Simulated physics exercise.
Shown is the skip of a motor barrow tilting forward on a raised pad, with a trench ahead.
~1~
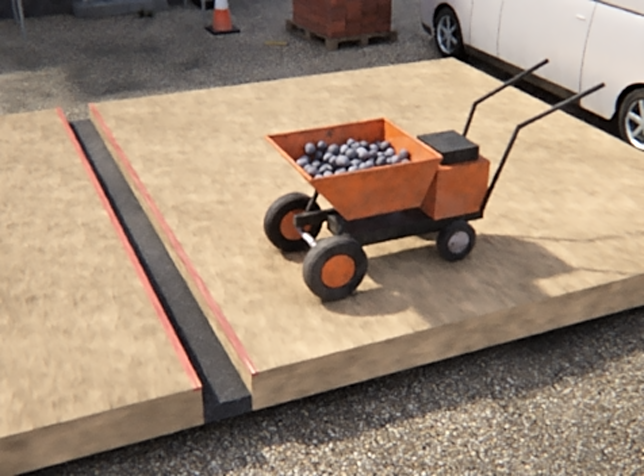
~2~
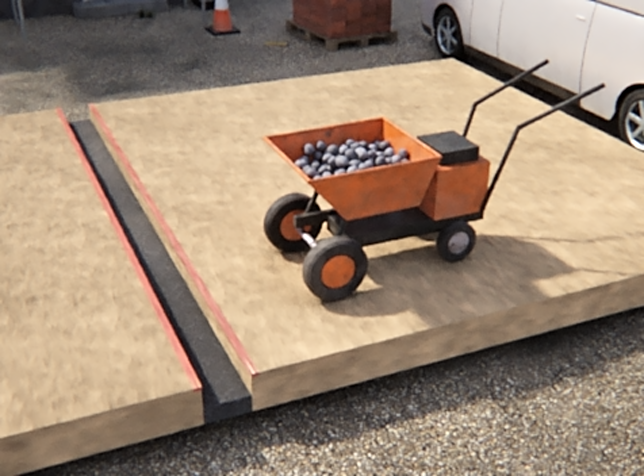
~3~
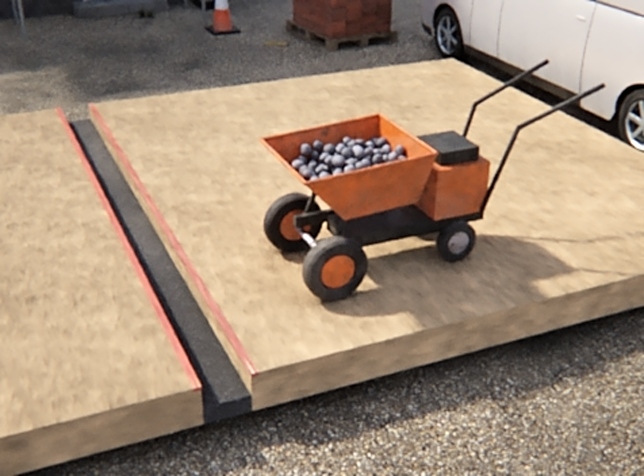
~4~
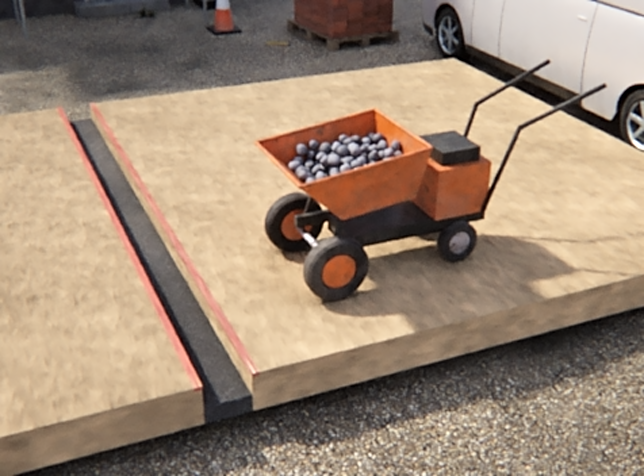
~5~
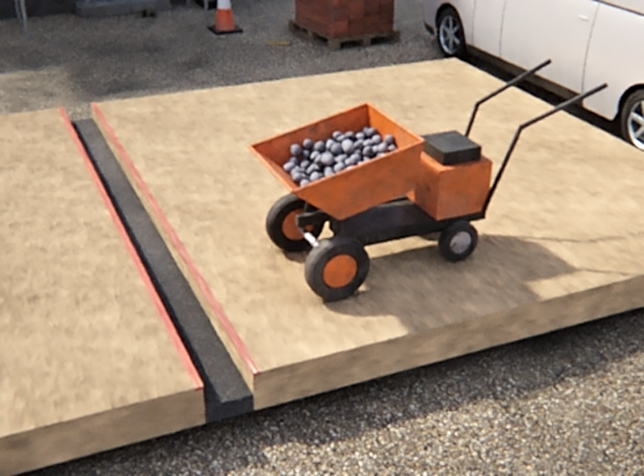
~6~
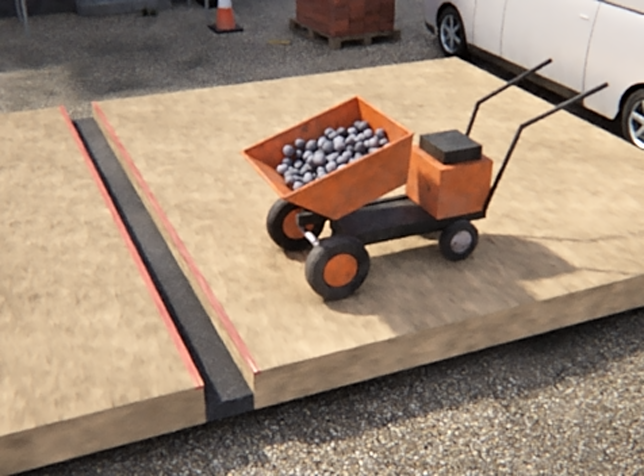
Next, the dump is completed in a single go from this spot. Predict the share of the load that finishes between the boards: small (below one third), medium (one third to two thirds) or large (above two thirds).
The share is large, above two thirds.
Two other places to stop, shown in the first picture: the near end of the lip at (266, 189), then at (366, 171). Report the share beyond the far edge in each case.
70 and 0 percent, in that order.
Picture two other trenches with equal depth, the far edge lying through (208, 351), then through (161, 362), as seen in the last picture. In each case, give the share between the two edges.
Around 40 percent first, around 90 percent second.
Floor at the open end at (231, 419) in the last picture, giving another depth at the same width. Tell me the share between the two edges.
I'd say around 90 in a hundred.
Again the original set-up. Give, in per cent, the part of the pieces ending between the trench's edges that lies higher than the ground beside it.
About 30 per cent.
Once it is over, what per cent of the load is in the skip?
It ends up near 0 per cent.
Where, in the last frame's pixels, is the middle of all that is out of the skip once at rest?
Once nothing moves, the middle sits near (187, 303).
Shortly afterwards, skip tipped steeply; the whole lot in the skip.
Next, skip tipped right over; near two thirds in the skip; only a few short of the trench; near a quarter in or heaped over the trench; only a few falling.
Some moments later, skip tipped right over; a little in the skip; a little short of the trench; the bulk in or heaped over the trench; a little beyond it.
In the end, skip tipped right over; only a few in the skip; a little short of the trench; the bulk in or heaped over the trench; a little beyond it.
